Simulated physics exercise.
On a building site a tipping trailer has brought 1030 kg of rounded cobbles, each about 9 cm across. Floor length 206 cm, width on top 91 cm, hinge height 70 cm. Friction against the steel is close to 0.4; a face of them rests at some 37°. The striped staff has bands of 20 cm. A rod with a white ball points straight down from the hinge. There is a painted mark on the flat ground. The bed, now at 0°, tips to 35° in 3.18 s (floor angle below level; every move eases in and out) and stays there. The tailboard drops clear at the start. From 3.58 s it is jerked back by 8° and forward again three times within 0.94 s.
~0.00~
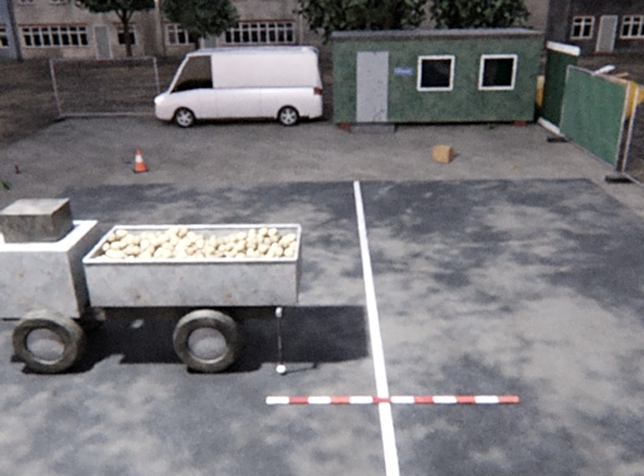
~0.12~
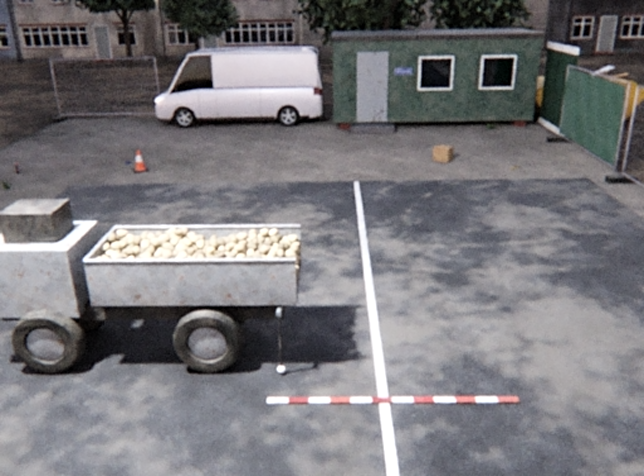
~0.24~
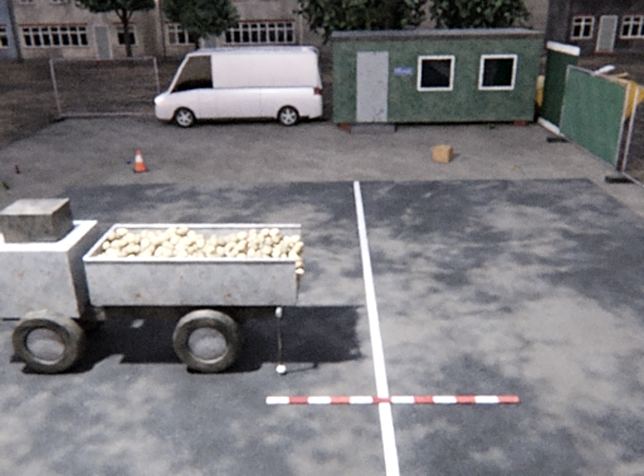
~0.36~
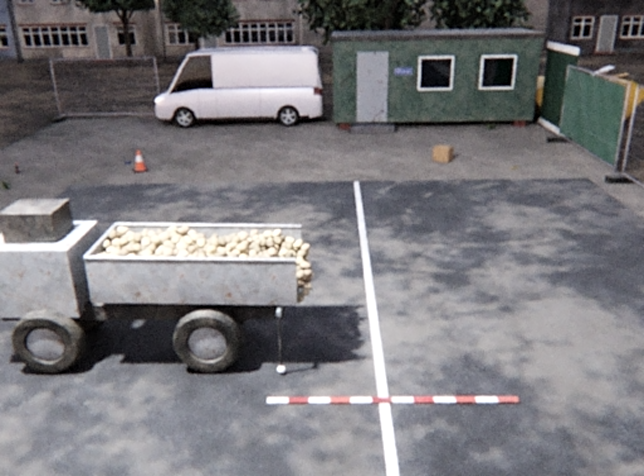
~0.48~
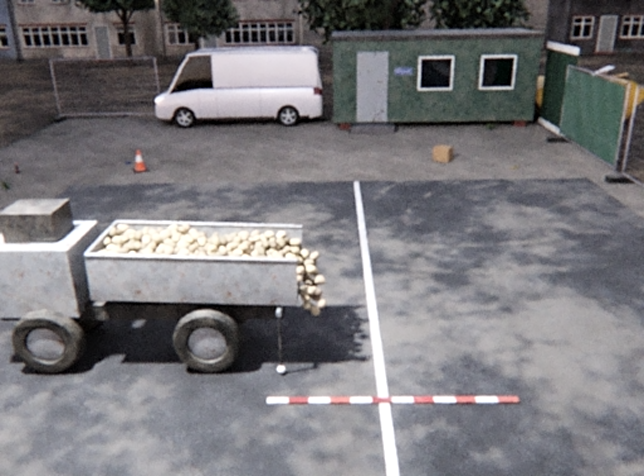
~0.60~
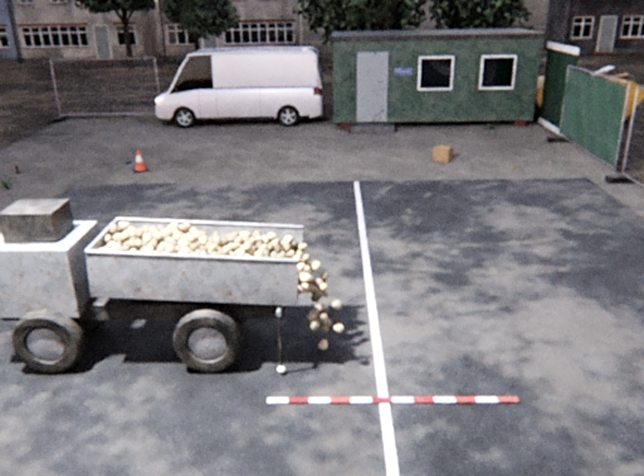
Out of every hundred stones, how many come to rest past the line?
Roughly 40 per cent ends past the line.
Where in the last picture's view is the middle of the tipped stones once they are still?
Around (368, 338).
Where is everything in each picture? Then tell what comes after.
In the first picture, lip at (297, 304), floor tilted 0°, highest stones at (168, 237).
In the second picture, lip at (297, 304), floor tilted 0°, highest stones at (169, 237); the stones move at 0.1 m/s on average.
In the third picture, lip at (297, 304), floor tilted 1°, highest stones at (170, 236); 1 % has left.
In the fourth picture, the bed is at 1°, its lip at (297, 304); the top of the load is at (157, 235); 2 % has left.
In the fifth picture, the bed is at 2°, its lip at (297, 305); the top of the load is at (153, 234); 3 % has left.
In the sixth picture, lip at (297, 305), floor tilted 3°, highest stones at (146, 232); 4 % has left.
After 2.4 s the floor is at 30°; 65 % in the bed, 33 % short of the line, 2 % past the line; the foremost stones are at (409, 341).
After 3.3 s the floor is at 35°; 17 % in the bed, 60 % short of the line, 23 % past the line; the foremost stones are at (448, 345).
After 5.0 s the floor is at 35°; 0 % in the bed, 59 % short of the line, 41 % past the line; the foremost stones are at (477, 342).
After 7.7 s the floor is at 35°; 0 % in the bed, 59 % short of the line, 41 % past the line; the foremost stones are at (477, 342).
